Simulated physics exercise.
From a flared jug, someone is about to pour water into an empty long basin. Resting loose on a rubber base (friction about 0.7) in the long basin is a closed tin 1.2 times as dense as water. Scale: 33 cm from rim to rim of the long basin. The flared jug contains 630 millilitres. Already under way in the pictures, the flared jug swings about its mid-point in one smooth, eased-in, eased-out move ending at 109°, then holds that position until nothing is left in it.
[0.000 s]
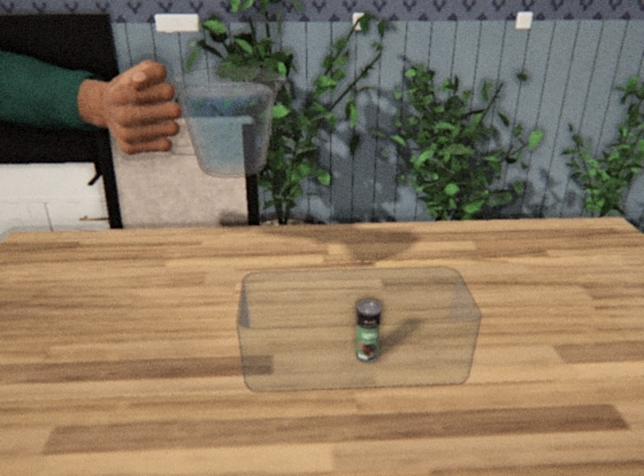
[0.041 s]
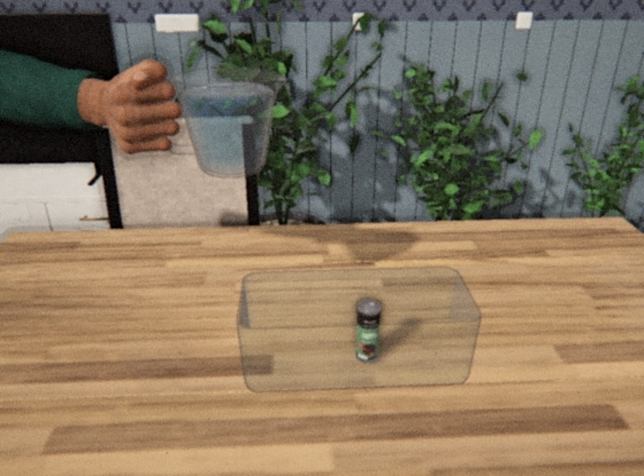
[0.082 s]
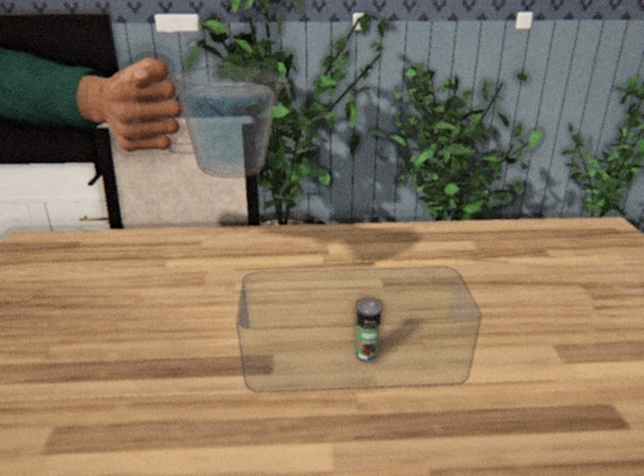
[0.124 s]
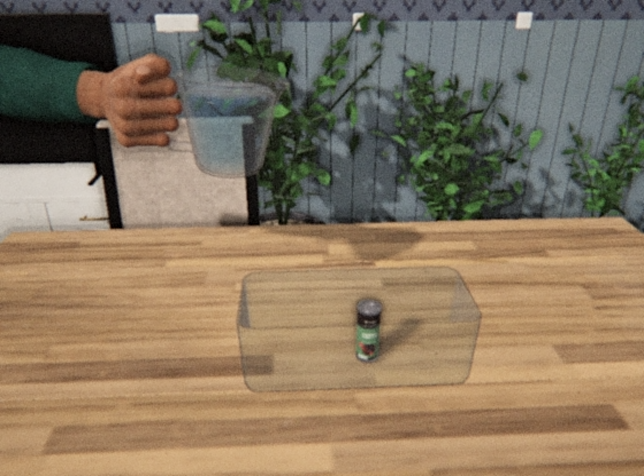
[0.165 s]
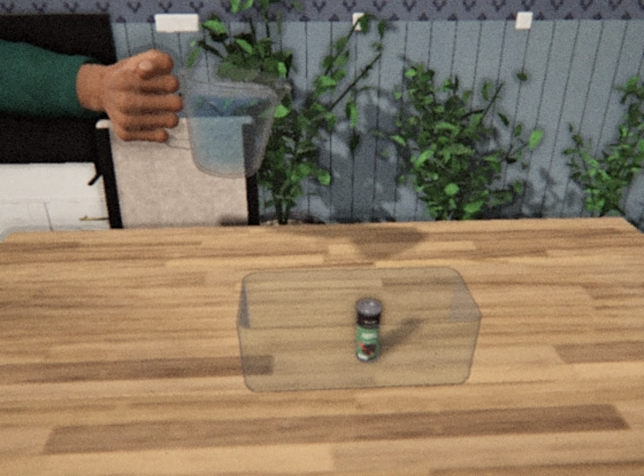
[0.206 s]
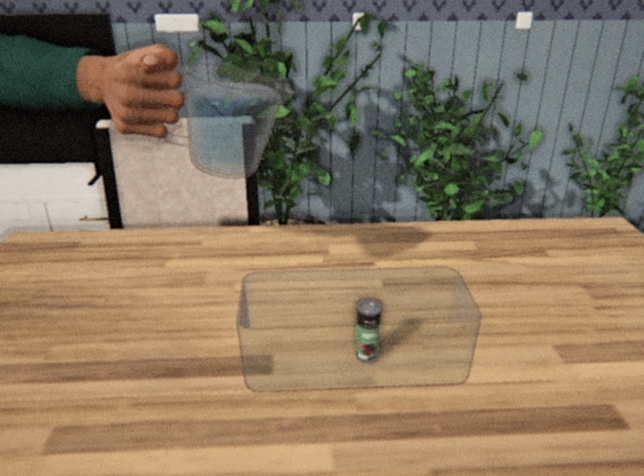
A hand in a dark green sleeve holds a clear flared jug of bluish water at the upper left, seen from slightly above a striped wooden tabletop. An empty, transparent long basin sits at the centre around a small dark-and-green tin, with leafy plants against blue-grey panelling behind. The jug tilts slightly to the right, slowly at first, as the hand rises a little, while the camera stays still.
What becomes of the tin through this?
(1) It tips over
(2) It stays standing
(1) It tips over.
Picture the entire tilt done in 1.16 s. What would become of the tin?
In that case the tin overturns.
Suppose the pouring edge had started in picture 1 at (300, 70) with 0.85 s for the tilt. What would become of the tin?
Then the tin comes down.
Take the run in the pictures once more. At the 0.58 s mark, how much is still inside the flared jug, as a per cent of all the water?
Remaining: Near 66 % of the total.
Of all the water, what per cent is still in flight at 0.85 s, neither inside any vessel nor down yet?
Some 32 % is up in the air.
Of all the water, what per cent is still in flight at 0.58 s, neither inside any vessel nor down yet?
Close to 32 in a hundred.
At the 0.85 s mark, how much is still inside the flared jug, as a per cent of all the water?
I'd say some 10 per cent remains.
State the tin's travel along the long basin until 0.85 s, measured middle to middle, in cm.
The tin has gone some 0 cm.
By 0.58 s the tilt is 73° and 66 per cent is still to pour; the tin stands where it began.
By 0.85 s the tilt is 106° and 10 per cent is still to pour; the tin stands where it began.
By 1.14 s the tilt is 109° and 0 per cent is still to pour; the tin lies on its side.
By 1.45 s the tilt is 109° and 0 per cent is still to pour; the tin lies on its side.
At rest the tin lies on its side.
